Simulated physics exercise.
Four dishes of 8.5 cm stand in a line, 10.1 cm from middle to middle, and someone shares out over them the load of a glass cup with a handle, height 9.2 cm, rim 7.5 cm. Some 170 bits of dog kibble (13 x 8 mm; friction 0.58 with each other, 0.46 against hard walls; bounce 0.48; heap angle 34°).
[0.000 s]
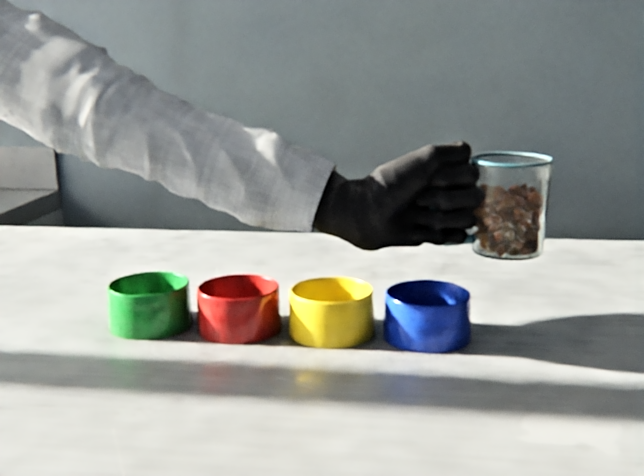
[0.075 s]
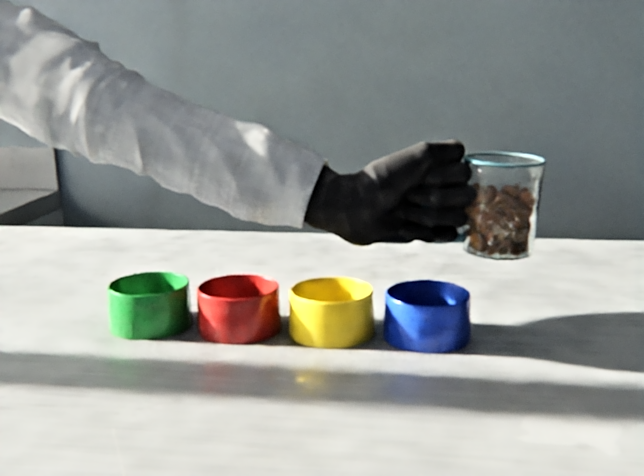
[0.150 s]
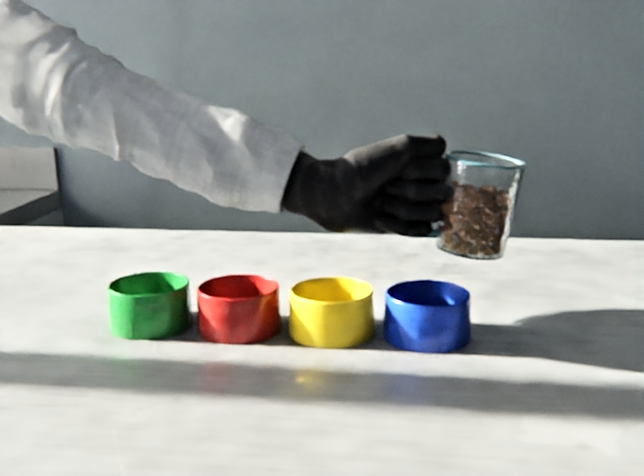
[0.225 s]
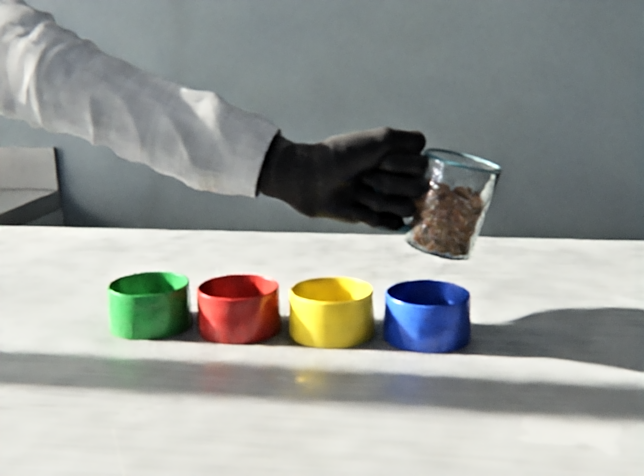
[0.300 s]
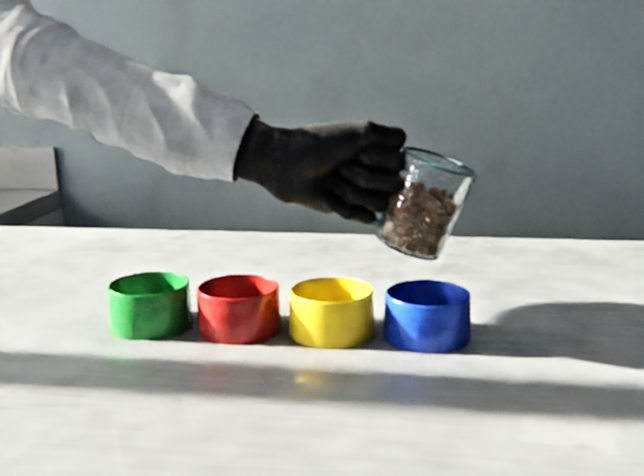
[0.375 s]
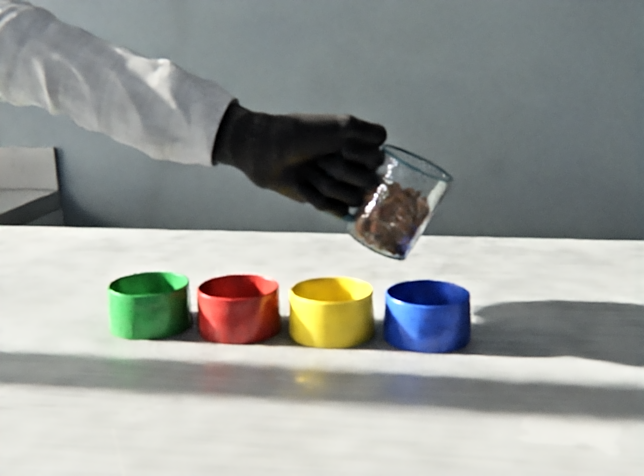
A black-gloved hand moves a glass cup of brown pieces left, gradually tilting it rightward.
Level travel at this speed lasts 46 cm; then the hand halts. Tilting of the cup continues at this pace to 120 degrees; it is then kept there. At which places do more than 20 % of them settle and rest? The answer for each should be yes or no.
Red - no, blue - no, green - yes, yellow - no, counter - no.
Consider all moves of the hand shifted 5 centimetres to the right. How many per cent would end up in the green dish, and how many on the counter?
Green: 90; counter: 10.
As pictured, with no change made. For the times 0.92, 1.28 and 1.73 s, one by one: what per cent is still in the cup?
First 100, then 100, then 40 per cent.
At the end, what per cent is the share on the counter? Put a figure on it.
Roughly 10 percent.
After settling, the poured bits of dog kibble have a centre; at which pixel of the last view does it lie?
Close to pixel (144, 303).
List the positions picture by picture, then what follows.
The first frame shows cup at (509, 206), tilt 0 degrees, lip at (551, 160), moved 0.0 cm; middle of the pieces at (507, 218); blue dish at (428, 293); yellow dish at (331, 290); red dish at (238, 287); green dish at (149, 284).
The second frame shows cup at (501, 205), tilt 2 degrees, lip at (544, 161), moved 0.8 cm; middle of the pieces at (498, 218).
The third frame shows cup at (477, 205), tilt 7 degrees, lip at (524, 165), moved 3.2 cm; middle of the pieces at (473, 217).
The fourth frame shows cup at (450, 205), tilt 14 degrees, lip at (500, 170), moved 5.8 cm; middle of the pieces at (445, 216).
The fifth frame shows cup at (424, 204), tilt 20 degrees, lip at (476, 175), moved 8.4 cm; middle of the pieces at (418, 215).
The sixth frame shows cup at (397, 204), tilt 26 degrees, lip at (452, 180), moved 11.0 cm; middle of the pieces at (390, 214); blue dish at (428, 293); yellow dish at (331, 290); red dish at (238, 287); green dish at (149, 284). The cup turns about 80 degrees a second and travels 35 cm a second.
Then, at 0.92 s, tilt 71 degrees; cup holds 100 %.
Then, at 1.28 s, tilt 100 degrees; cup holds 100 %.
After 1.73 s, tilt 120 degrees; cup holds 40 %, green 50 %.
In the end, at 2.6 s, red 0 %, blue 0 %, green 90 %, yellow 0 %, counter 10 %.
